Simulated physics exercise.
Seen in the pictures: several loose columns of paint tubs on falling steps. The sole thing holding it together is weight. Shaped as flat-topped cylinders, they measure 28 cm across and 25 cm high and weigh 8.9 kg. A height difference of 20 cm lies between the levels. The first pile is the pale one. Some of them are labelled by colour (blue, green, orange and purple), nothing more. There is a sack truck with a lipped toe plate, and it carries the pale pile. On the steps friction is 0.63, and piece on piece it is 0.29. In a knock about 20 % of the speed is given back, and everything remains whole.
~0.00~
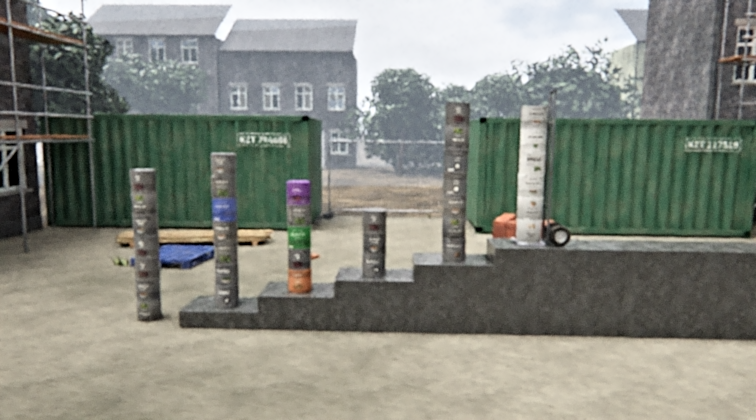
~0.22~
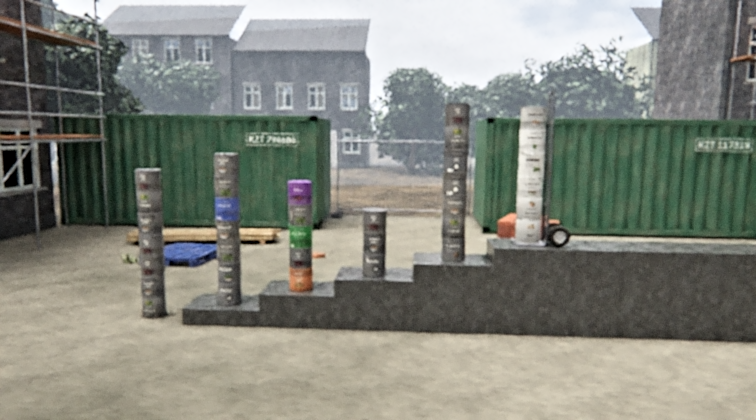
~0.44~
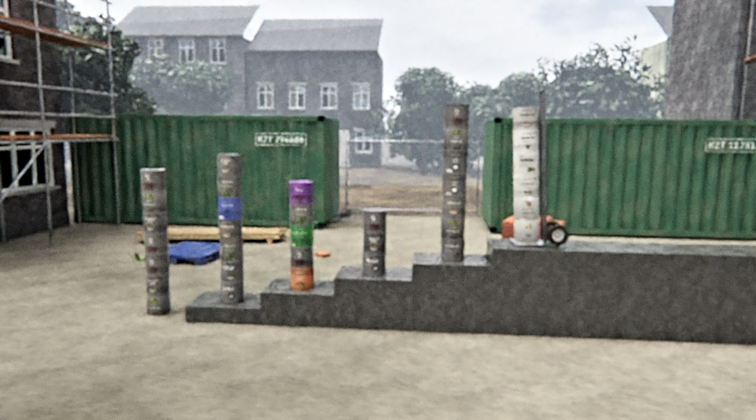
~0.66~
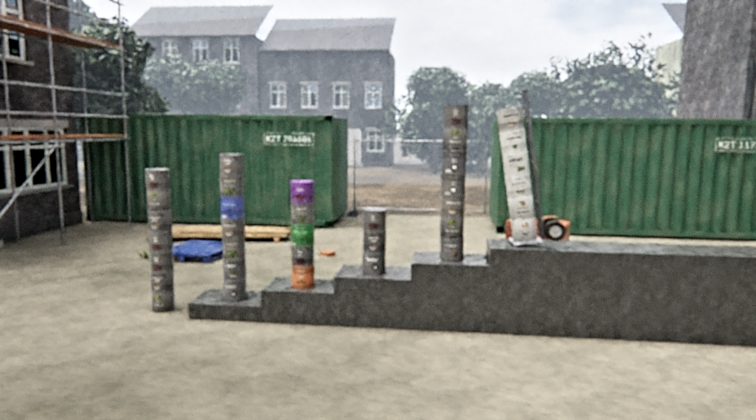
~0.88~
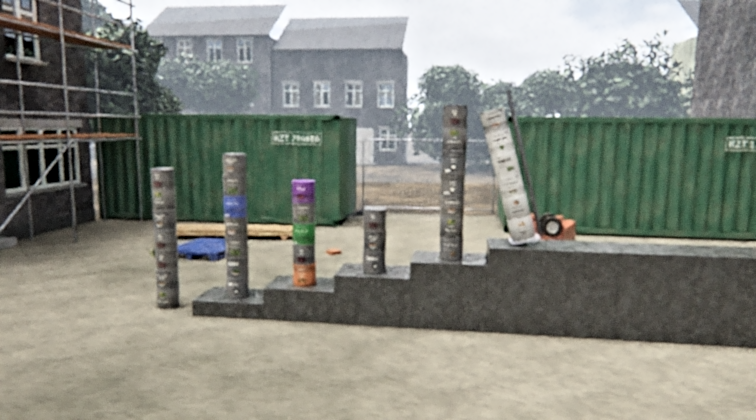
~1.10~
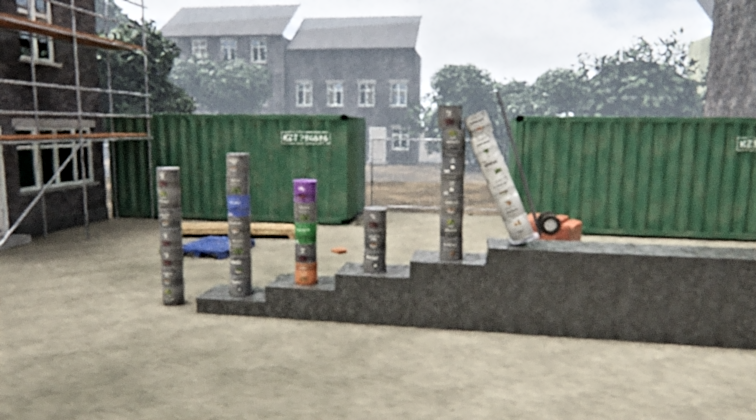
Pale column of stacked tubs tilting left with a sack truck on a stepped grey platform, beside other standing columns.
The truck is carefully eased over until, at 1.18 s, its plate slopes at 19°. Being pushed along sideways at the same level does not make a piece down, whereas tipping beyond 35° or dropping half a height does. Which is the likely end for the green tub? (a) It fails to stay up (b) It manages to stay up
The answer is a.
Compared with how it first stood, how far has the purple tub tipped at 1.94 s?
At that moment, roughly 0 degrees.
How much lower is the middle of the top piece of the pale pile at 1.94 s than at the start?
50 cm.
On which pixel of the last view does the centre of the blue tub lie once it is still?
Roughly (204, 282).
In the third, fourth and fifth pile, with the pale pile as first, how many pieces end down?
Counting each pile, the third has 2, the fourth 4 and the fifth 6.
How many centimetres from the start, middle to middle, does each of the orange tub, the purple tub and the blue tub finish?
Displacements: Orange = 0, purple = 240, blue = 150 (cm).
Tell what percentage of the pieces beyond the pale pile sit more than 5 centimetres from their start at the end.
Share: 85 in a hundred.
After 1.94 s, 6 of the pale pile down; 2 of the 29 other tubs down; green tub unmoved.
After 2.76 s, 6 of the pale pile down; 13 of the 29 other tubs down; green tub 36° from how it stood, 16 cm lower; blue tub 4° from how it stood.
After 3.52 s, 6 of the pale pile down; 19 of the 29 other tubs down; green tub on its side; purple tub 74° from how it stood, 1.18 m lower.
After 4.44 s, 6 of the pale pile down; 25 of the 29 other tubs down; green tub on its side; blue tub on its side.
In the end (5.3 s), 6 of the pale pile down; 25 of the 29 other tubs down; green tub on its side; purple tub on its side; blue tub on its side. From the last view, middles, green tub near (154, 317), purple tub near (146, 302).
